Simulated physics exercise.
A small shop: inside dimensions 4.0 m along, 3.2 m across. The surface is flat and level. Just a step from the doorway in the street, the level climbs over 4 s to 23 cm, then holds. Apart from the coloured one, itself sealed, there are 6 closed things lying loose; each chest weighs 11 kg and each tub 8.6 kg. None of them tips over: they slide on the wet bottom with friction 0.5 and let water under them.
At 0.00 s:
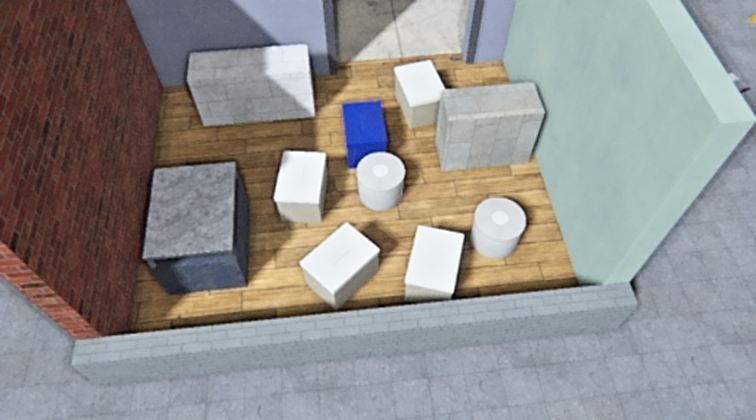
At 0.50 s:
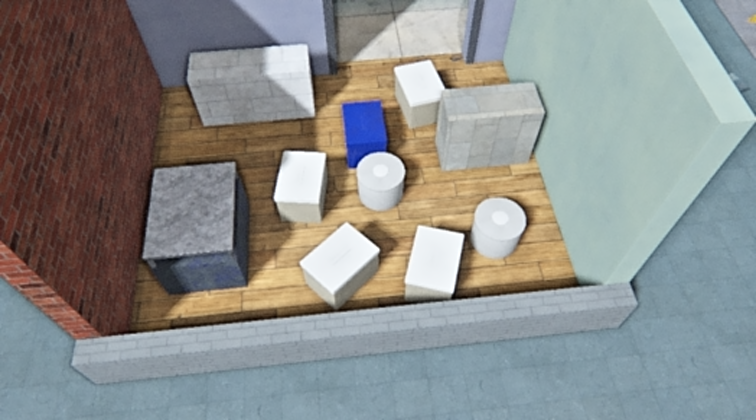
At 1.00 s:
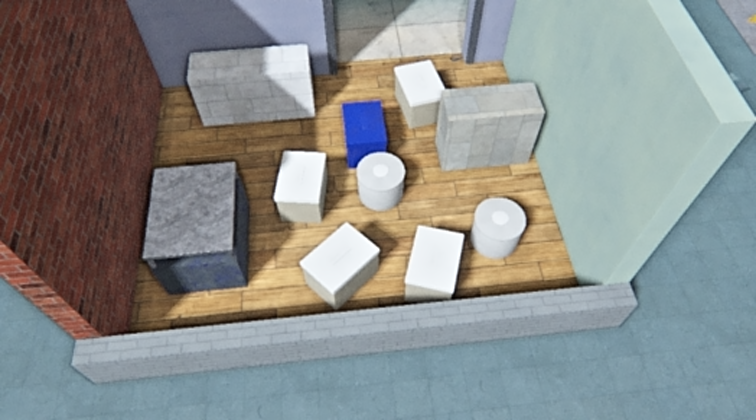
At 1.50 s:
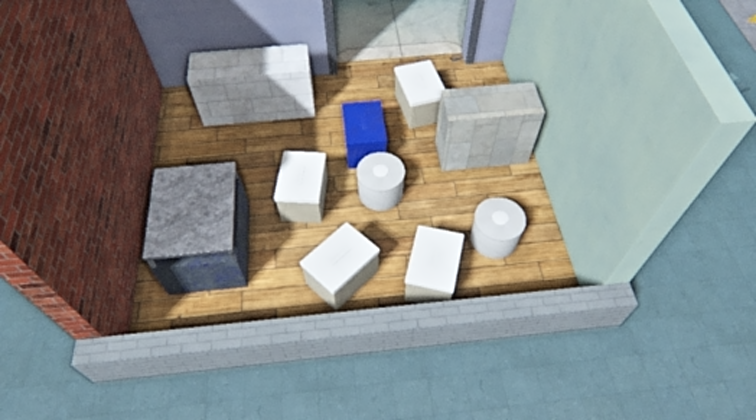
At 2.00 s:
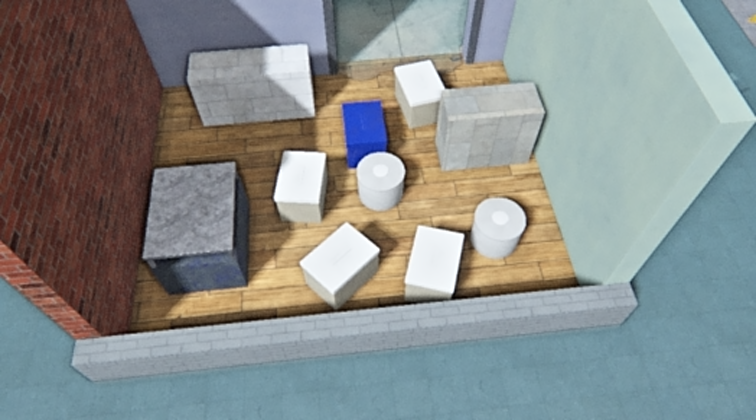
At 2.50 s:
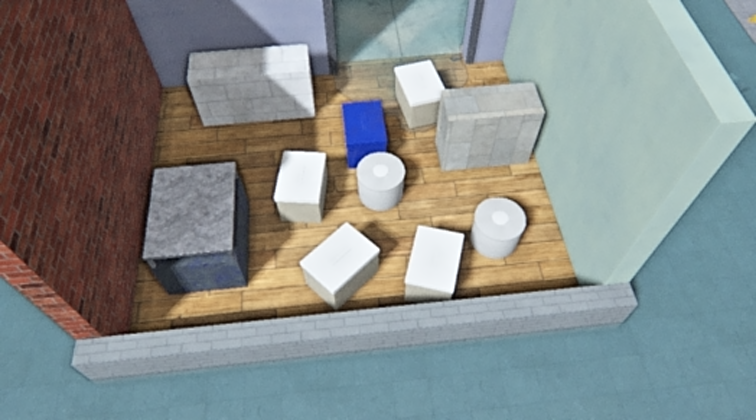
A small shop with a wooden floor, red brick wall at left and pale green wall at right is seen from high above. A dark grey block stands at left, lighter grey blocks at back left and right, and a blue box, four white boxes and two white cylinders between them. Blue-green water covers the grey paving outside, then tints the back doorway, while the objects and camera stay still.
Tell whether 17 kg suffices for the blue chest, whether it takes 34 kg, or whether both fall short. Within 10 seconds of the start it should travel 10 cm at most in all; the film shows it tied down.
It looks like no mass offered suffices.
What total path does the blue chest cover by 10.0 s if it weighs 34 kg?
I'd say close to 80 cm in total.
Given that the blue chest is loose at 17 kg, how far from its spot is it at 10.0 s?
Around 140 centimetres out of place.
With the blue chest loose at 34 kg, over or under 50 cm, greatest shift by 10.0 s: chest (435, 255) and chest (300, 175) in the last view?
The first is beyond the mark and the second is within the mark.
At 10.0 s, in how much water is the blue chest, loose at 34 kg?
Something like 14 centimetres.
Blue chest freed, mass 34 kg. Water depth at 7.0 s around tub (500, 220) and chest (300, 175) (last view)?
First roughly 12 cm, second roughly 4 cm.
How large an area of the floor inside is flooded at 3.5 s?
About 2.5 m2.
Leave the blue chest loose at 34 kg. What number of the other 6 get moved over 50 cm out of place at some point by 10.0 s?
I make it 5.
After 3.5 s the blue chest would be 0 cm from its start with 17 kg and 0 cm from its start with 34 kg; 4 cm of water round it then.
After 4.5 s the blue chest would be 27 cm from its start with 17 kg and 0 cm from its start with 34 kg; 7 cm of water round it then.
After 7.0 s the blue chest would be 150 cm from its start with 17 kg and 59 cm from its start with 34 kg; 10 cm of water round it then.
After 10.0 s the blue chest would be 150 cm from its start with 17 kg and 82 cm from its start with 34 kg; 14 cm of water round it then.
